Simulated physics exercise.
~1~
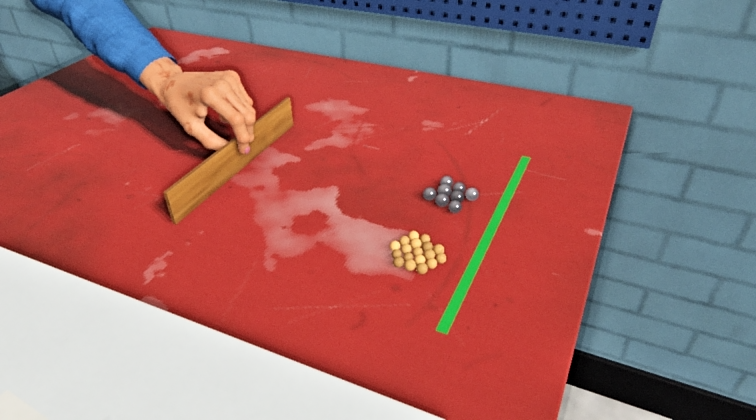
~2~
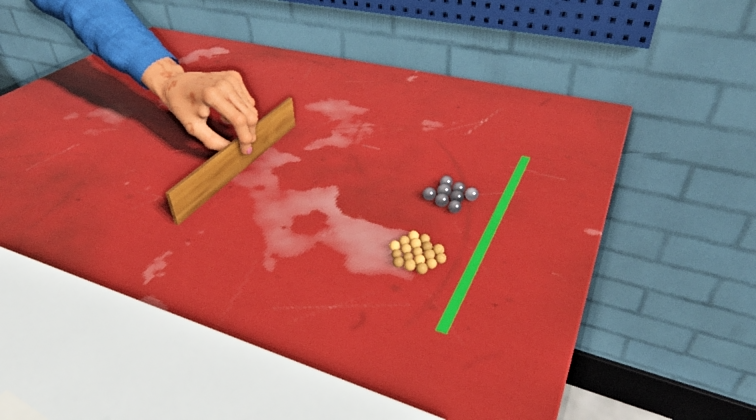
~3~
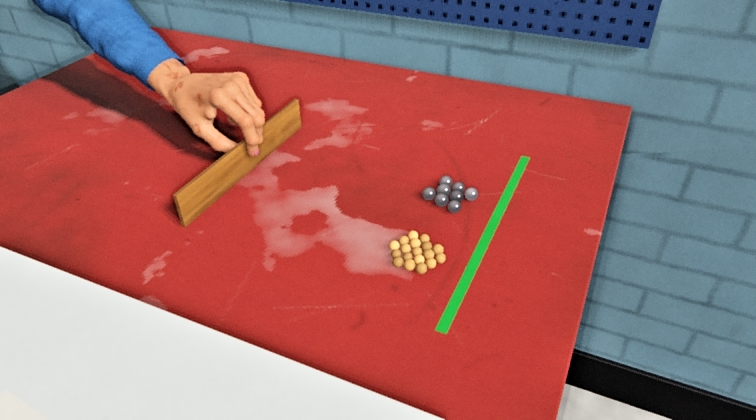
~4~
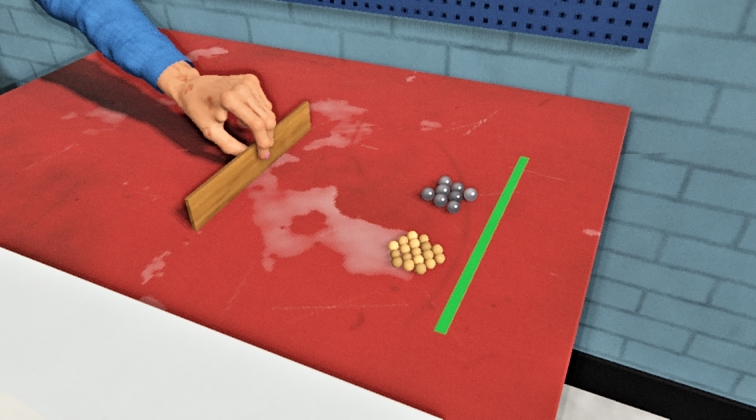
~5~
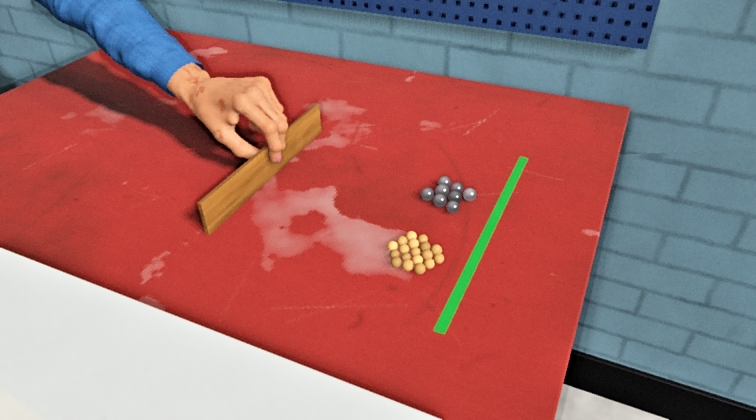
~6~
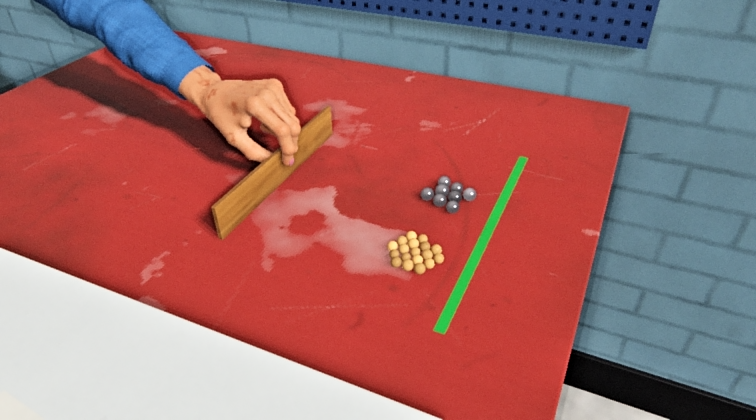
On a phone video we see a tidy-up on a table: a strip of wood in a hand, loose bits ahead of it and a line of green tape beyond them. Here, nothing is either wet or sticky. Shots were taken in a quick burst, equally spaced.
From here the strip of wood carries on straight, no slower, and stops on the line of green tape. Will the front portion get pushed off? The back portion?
The front portion will partly leave the surface, the back portion will partly leave the surface.
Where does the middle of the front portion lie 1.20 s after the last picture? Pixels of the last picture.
The centre sits around (565, 291).
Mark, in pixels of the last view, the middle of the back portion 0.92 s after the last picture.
Roughly (522, 216).
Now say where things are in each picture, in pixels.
Strip of wood near (180, 199), at rest; green tape near (523, 164), well back from the edge; edge at (596, 261); front portion near (418, 252), a few round wooden beads; back portion near (457, 197), a few steel balls, in the first frame.
Strip of wood near (182, 200); back portion near (457, 197), in the second frame.
Strip of wood near (190, 202); front portion near (417, 252), in the third frame.
Strip of wood near (201, 206); back portion near (456, 197), in the fourth frame.
Strip of wood near (213, 209); front portion near (415, 252), in the fifth frame.
Strip of wood near (227, 214); green tape near (521, 164); edge at (593, 261); front portion near (415, 252); back portion near (455, 197), in the sixth frame.
Then, 0.45 s on from there, strip of wood still moving, near (384, 175); front portion all on the table, its front near (439, 258); back portion all on the table, its front near (470, 194).
Then, 0.92 s on from there, strip of wood stopped at the green tape; front portion all on the table, its front near (536, 284); back portion all on the table, its front near (537, 210).
Then, 1.20 s on from there, strip of wood stopped at the green tape; front portion a little over the edge; back portion all on the table, its front near (604, 227).
In the end, strip of wood stopped at the green tape; front portion all but a few over the edge; back portion the whole lot over the edge.
